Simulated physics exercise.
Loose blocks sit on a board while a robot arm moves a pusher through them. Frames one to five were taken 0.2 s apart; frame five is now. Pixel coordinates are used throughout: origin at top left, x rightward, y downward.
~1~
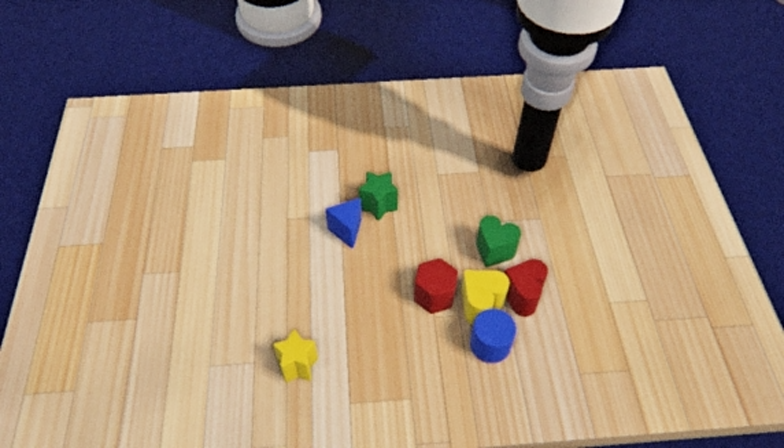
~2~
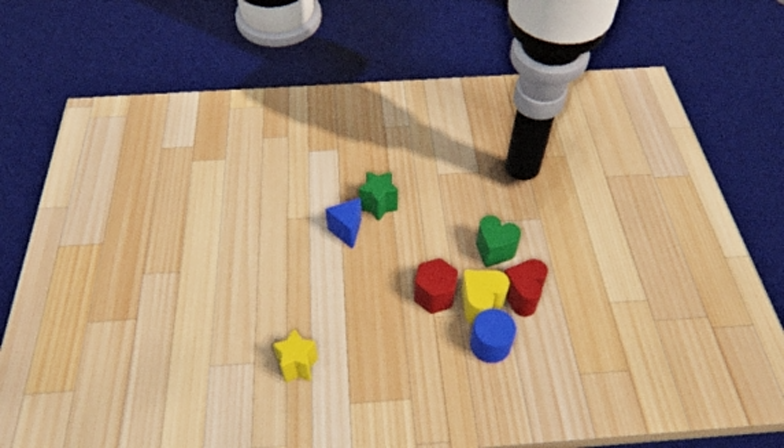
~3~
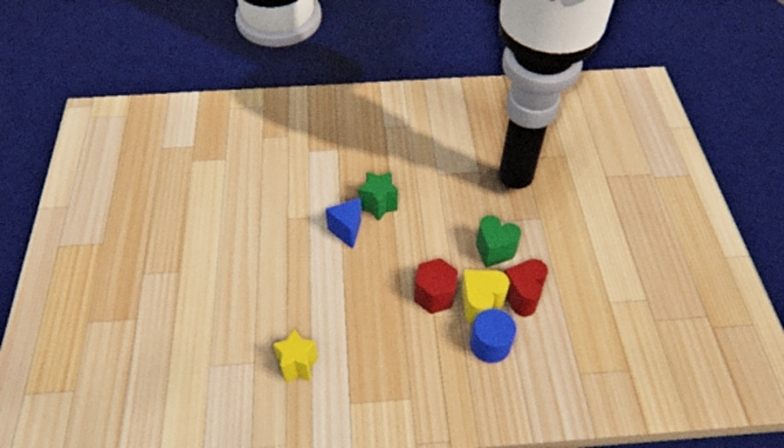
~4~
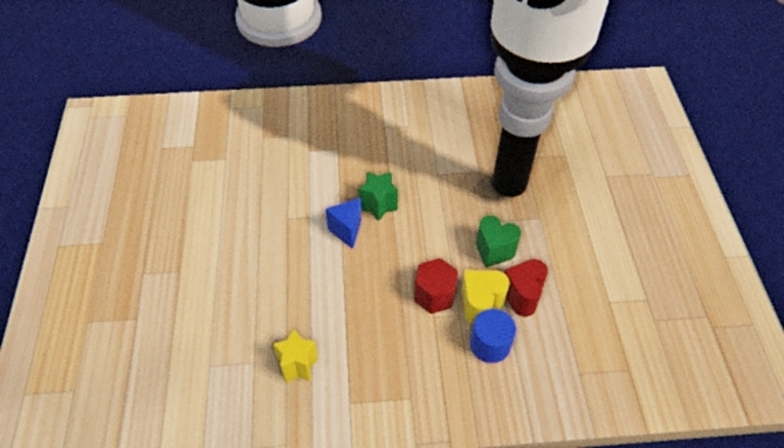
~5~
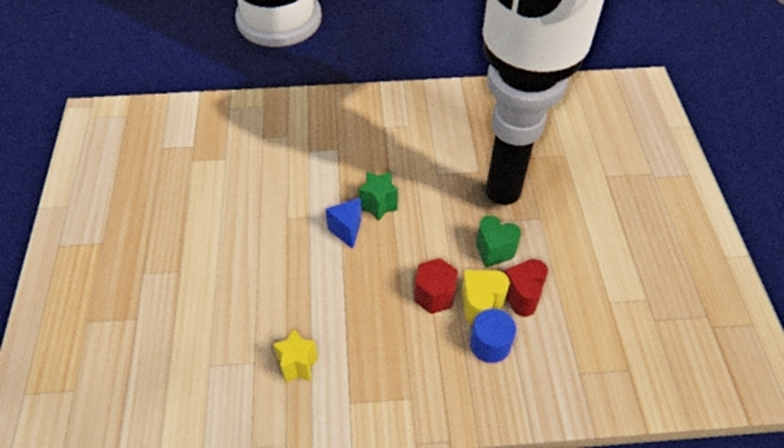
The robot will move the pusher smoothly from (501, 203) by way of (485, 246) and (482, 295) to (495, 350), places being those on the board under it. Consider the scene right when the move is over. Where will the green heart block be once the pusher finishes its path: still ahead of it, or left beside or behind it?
The pusher keeps it before itself.
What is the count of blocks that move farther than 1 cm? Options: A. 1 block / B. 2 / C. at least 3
The answer is C.
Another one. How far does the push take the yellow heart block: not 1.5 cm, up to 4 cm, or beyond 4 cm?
The largest band: Over 4 cm.
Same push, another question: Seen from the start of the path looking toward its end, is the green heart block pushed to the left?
I'd say yes.
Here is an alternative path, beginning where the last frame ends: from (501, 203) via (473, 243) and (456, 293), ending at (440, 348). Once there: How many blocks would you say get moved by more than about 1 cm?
My count: 3 or more.
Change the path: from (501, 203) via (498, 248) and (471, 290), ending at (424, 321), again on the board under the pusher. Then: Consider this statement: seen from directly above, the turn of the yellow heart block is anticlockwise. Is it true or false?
The statement is true.
The first path, step by step. One third of the way, pusher (487, 235); green heart block (499, 253), turned 40° anticlockwise.
Two thirds of the way, pusher (485, 285); yellow heart block (472, 326), turned 35° clockwise; blue circle (496, 361); green heart block (502, 305), turned 50° anticlockwise; red heart block (541, 290), turned 60° anticlockwise.
At the end, pusher (497, 340); yellow heart block (462, 344), turned 75° clockwise; blue circle (496, 391); green heart block (525, 360), turned 65° anticlockwise; red heart block (541, 290), turned 60° anticlockwise.
